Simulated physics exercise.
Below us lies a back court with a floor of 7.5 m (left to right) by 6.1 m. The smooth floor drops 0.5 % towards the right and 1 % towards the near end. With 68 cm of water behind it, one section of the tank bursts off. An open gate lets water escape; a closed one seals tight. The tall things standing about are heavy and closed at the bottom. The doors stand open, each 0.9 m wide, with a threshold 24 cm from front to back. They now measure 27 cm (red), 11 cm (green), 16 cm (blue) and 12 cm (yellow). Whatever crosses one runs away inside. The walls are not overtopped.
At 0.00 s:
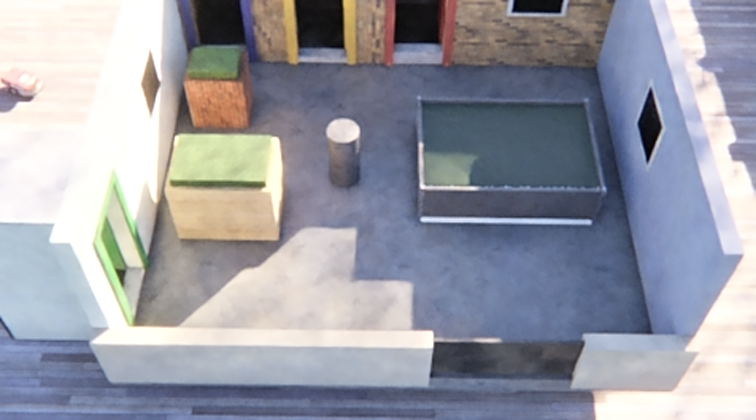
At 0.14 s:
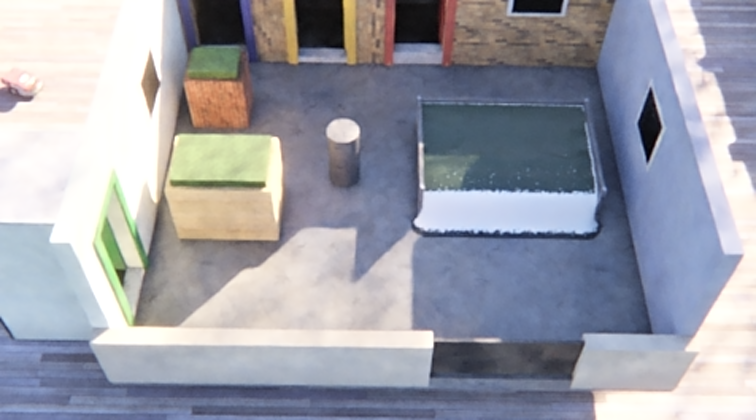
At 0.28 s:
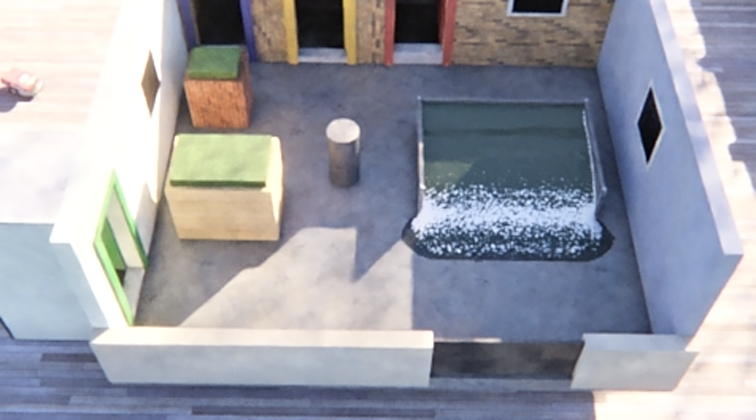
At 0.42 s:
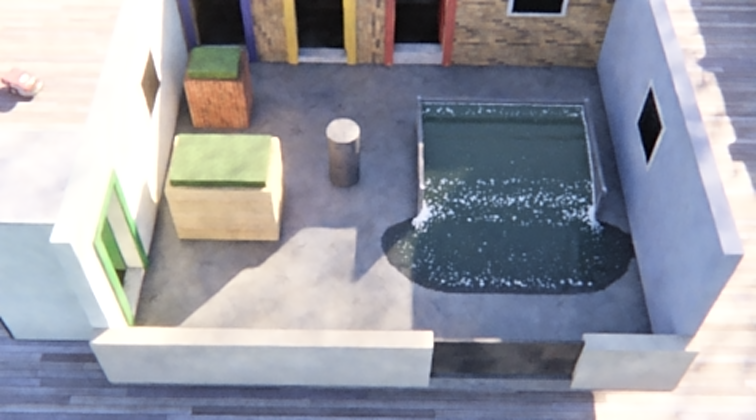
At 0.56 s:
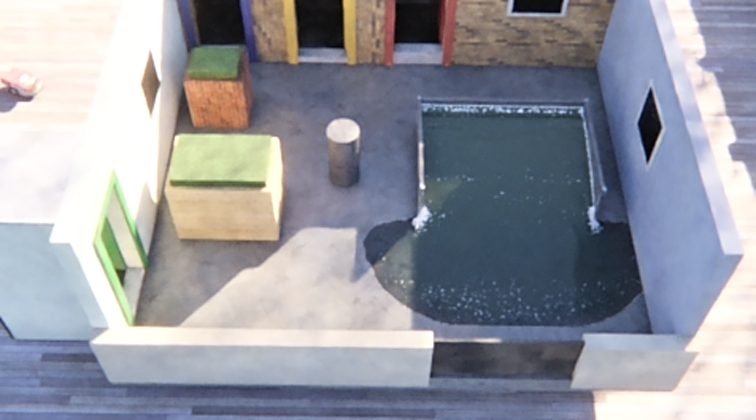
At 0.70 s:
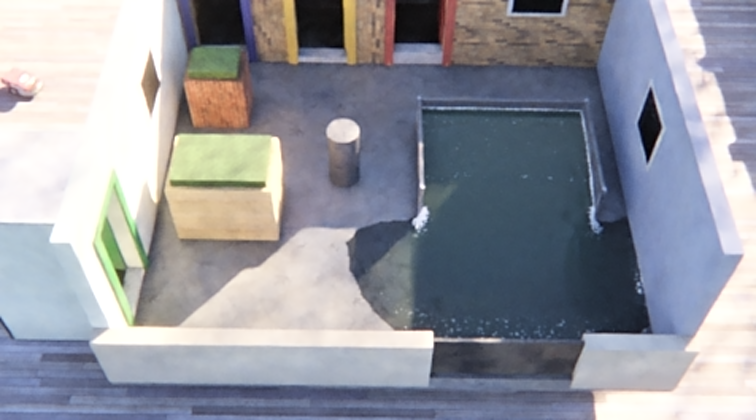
Dark water pours from the near side of the rectangular tank on the right, foaming white at first, then spreads across the grey courtyard floor to the low front wall, while the planters and short post stay still.
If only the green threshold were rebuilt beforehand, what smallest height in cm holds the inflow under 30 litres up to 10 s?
About 18 cm.
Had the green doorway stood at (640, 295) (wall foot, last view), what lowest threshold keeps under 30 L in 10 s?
Roughly 25 cm.
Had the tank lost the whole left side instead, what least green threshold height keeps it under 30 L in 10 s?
Some 16 cm.
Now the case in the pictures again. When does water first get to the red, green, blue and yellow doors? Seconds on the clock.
Arrival: Red 5.5 s, green 2.8 s, blue 5.5 s, yellow 6.5 s.
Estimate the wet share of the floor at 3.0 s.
Near 45 per cent is wet.
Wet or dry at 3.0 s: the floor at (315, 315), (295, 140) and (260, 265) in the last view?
In turn: Wet, dry, wet.
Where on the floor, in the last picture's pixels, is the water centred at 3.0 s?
At about (483, 280).
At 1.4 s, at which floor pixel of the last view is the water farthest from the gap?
Around (320, 361).
After 1.4 s water covers 30 % of the floor, deepest (50 cm) near (650, 354); it has not reached the green door.
After 3.0 s water covers 45 % of the floor, deepest (34 cm) near (640, 366); 18 cm at the green door, 0 litres in over its 11 cm threshold.
After 10.0 s water covers 95 % of the floor, deepest (18 cm) near (635, 343); 10 cm at the green door, 170 litres in over its 11 cm threshold.
At the green door as built, the water arrived by 2.8 s and peaked near 23 cm at 3.6 s.
With a threshold of 15 cm, 77 litres would have come in within the 10 s; with 20 cm, 15 litres. So under 30 litres takes about 18 cm.
